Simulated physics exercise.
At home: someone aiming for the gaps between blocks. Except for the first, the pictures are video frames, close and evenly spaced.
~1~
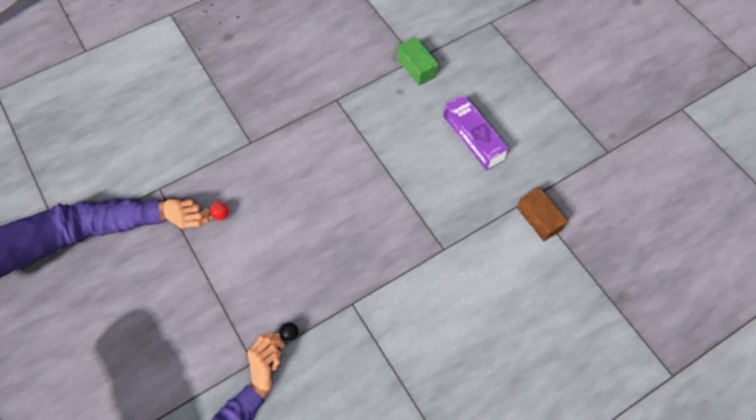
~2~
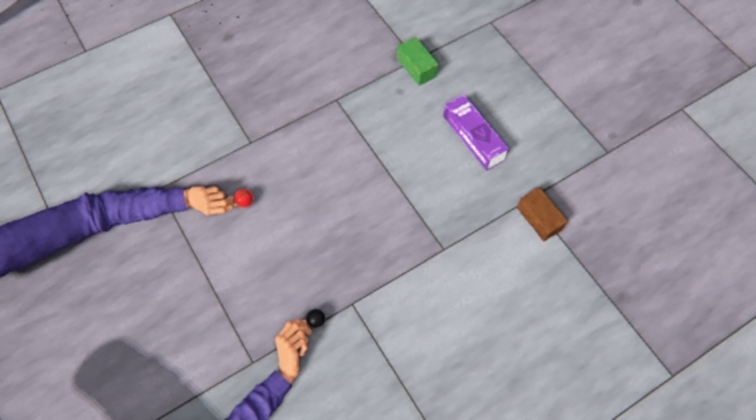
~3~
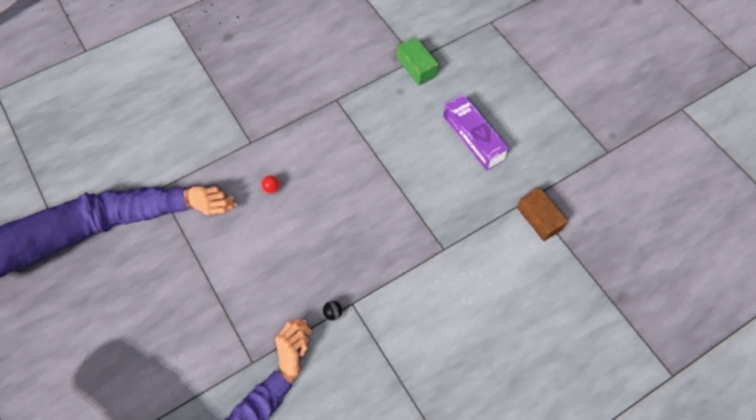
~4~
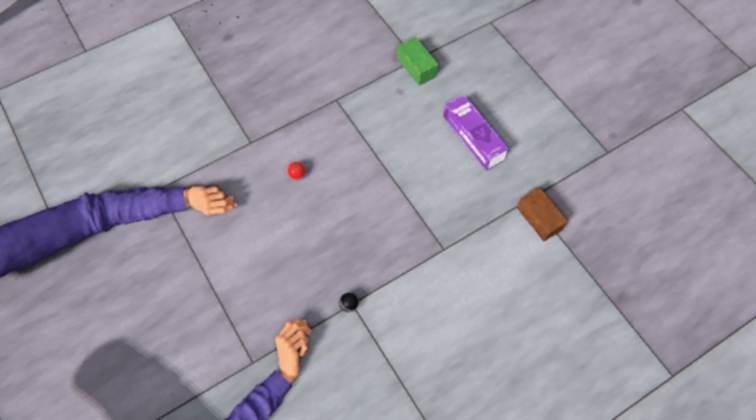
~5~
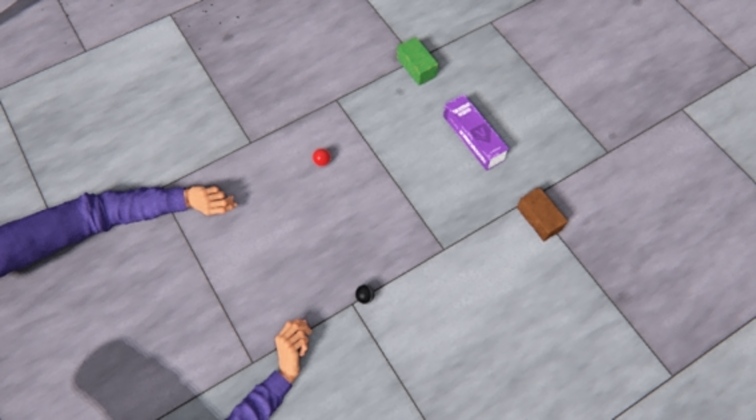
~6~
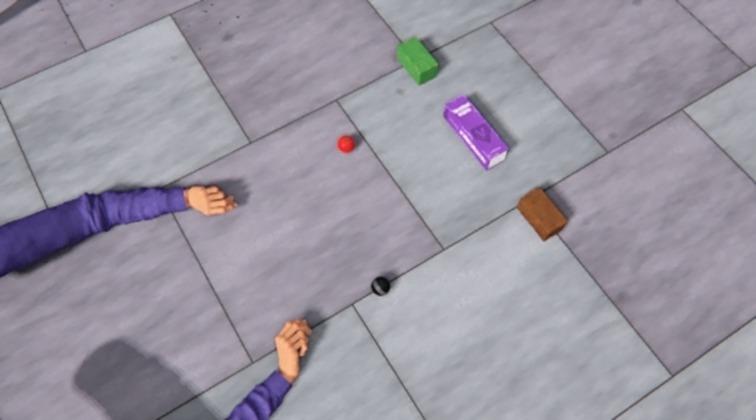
Two purple-sleeved hands released a red ball and a black ball, which rolled up and to the right across the gray tiles while a green block, a purple box and a brown block stayed still.
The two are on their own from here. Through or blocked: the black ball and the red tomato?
In order: Just watch the black ball hit the blocks; just watch the red tomato get through.
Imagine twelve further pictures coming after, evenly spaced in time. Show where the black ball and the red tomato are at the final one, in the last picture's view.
(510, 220) and (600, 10).
Then, 0.52 s on from there, black ball heading on near (508, 222); red tomato heading on near (537, 43).
In the end, the black ball hits a block; the red tomato passes through its gap.
